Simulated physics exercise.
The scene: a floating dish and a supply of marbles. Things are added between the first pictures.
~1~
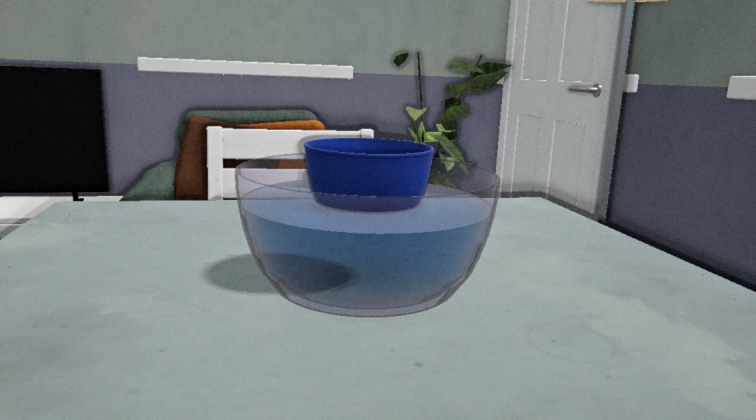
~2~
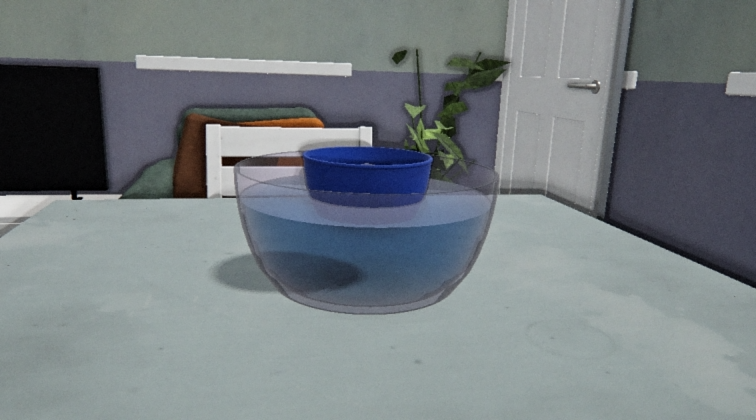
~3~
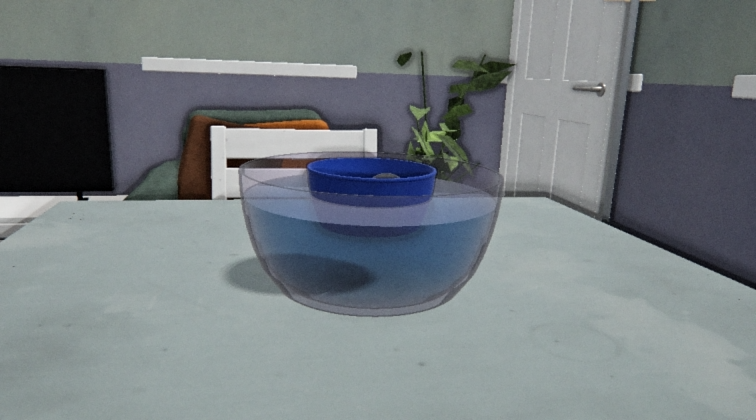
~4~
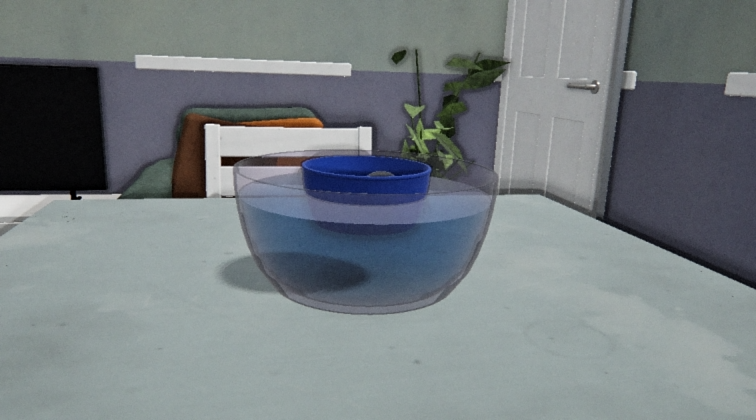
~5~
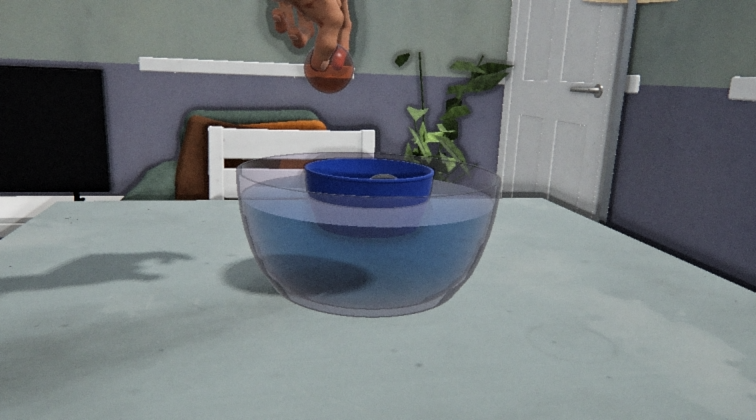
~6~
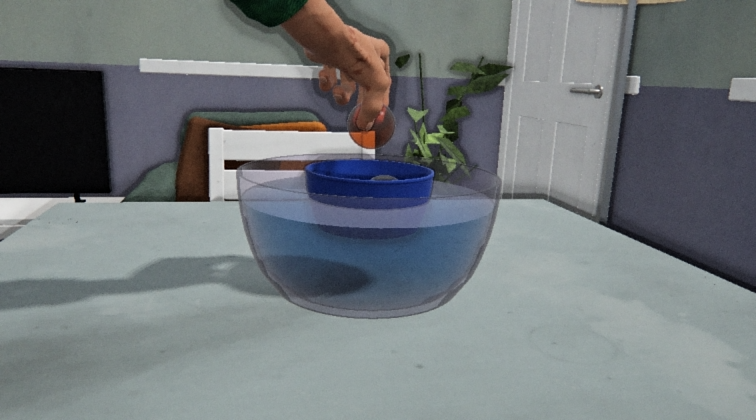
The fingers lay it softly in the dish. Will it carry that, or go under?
As it turns out, it keeps floating.
Next, the glass marble is in and the dish dips.
After that, it steadies; about a fifth of its side above the surface.
Finally, the dish floats; about a fifth of its side above the surface.
